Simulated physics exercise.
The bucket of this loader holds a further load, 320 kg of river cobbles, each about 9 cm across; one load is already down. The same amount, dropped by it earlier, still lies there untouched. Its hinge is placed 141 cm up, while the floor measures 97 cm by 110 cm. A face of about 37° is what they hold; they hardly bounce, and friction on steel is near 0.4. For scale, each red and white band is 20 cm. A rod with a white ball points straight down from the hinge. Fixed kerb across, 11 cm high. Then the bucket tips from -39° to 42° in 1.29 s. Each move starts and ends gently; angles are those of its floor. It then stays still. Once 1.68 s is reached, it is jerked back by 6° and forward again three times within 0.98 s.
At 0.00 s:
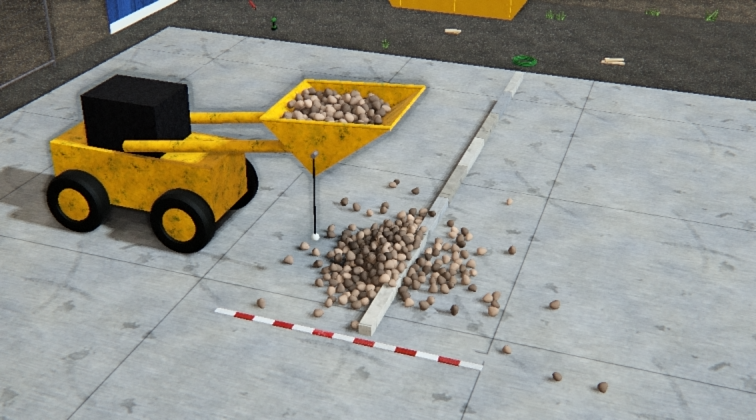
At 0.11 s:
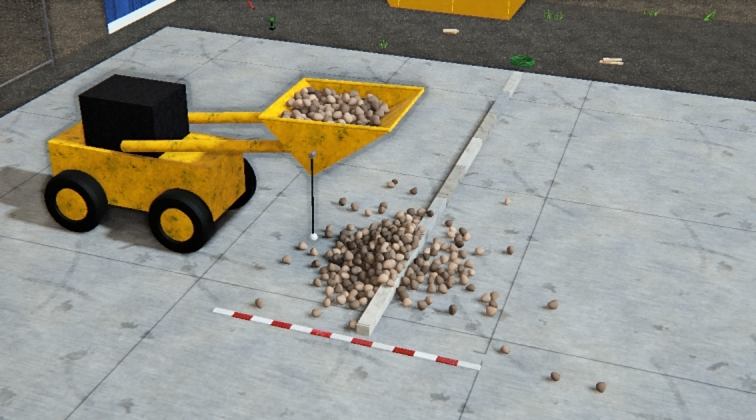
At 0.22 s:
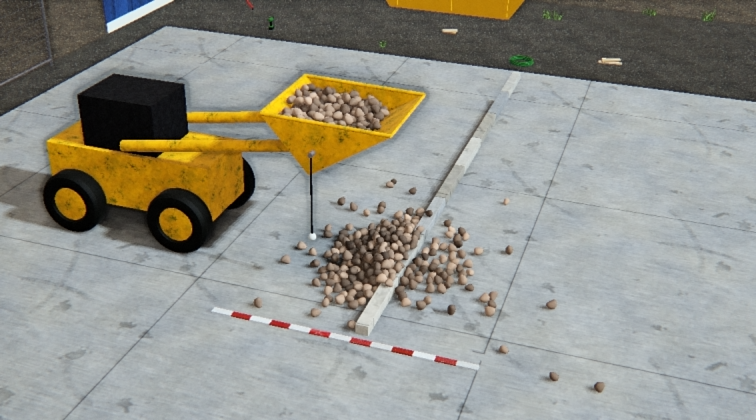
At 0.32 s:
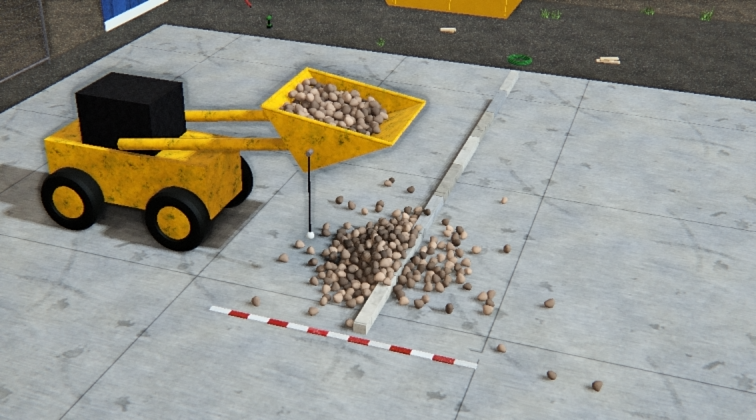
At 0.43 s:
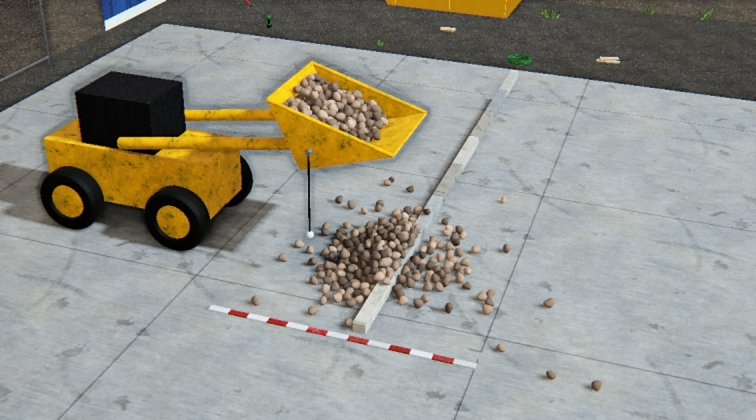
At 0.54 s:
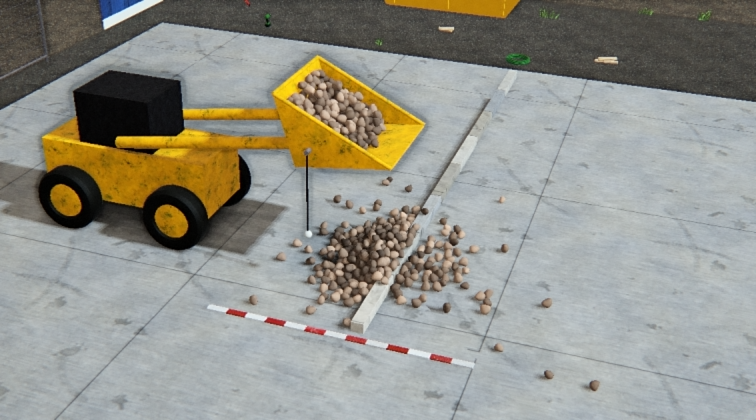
The video shows a small yellow loader holding a bucket of brown stones above a scattered stone pile lying across a pale kerb, as the bucket gradually tilts forward and the stones inside shift toward its lower right side.
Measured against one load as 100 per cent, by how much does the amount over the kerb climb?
The amount climbs by some 93 per cent of a load.
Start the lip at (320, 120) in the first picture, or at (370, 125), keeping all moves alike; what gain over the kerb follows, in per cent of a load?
First some 5, then 65 per cent.
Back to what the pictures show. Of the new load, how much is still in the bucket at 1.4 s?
Close to 50 in a hundred.
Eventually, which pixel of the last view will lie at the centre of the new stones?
I'd put their centre close to (446, 267).
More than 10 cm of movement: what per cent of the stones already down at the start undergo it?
I'd put it at about 15 per cent.
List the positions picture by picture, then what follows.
In the first picture, the bucket is at -39°, its lip at (390, 128); the top of the load is at (331, 99). The earlier load is highest near (391, 246), 24 cm above ground level, 79 % on this side of the kerb, 21 % over the kerb.
In the second picture, the bucket is at -37°, its lip at (390, 130); the top of the load is at (329, 98); the stones move at 0.1 m/s on average.
In the third picture, the bucket is at -33°, its lip at (391, 136); the top of the load is at (318, 96); the stones move at 0.2 m/s on average.
In the fourth picture, lip at (392, 145), floor tilted -26°, highest stones at (311, 90); the stones move at 0.3 m/s on average.
In the fifth picture, lip at (393, 156), floor tilted -18°, highest stones at (313, 86); the stones move at 0.3 m/s on average.
In the sixth picture, the bucket is at -8°, its lip at (391, 169); the top of the load is at (316, 81); the stones move at 0.4 m/s on average.
After 1.0 s the floor is at 30°; in per cent of one load, 100 in the bucket, 79 on this side of the kerb, 21 over the kerb; the foremost stones are at (518, 318).
After 1.4 s the floor is at 42°; in per cent of one load, 50 in the bucket, 112 on this side of the kerb, 38 over the kerb; the foremost stones are at (518, 318).
After 3.1 s the floor is at 42°; in per cent of one load, 0 in the bucket, 86 on this side of the kerb, 114 over the kerb; the foremost stones are at (570, 309).
After 5.8 s the floor is at 42°; in per cent of one load, 0 in the bucket, 86 on this side of the kerb, 114 over the kerb; the foremost stones are at (570, 309). Net gain over the kerb, 93.
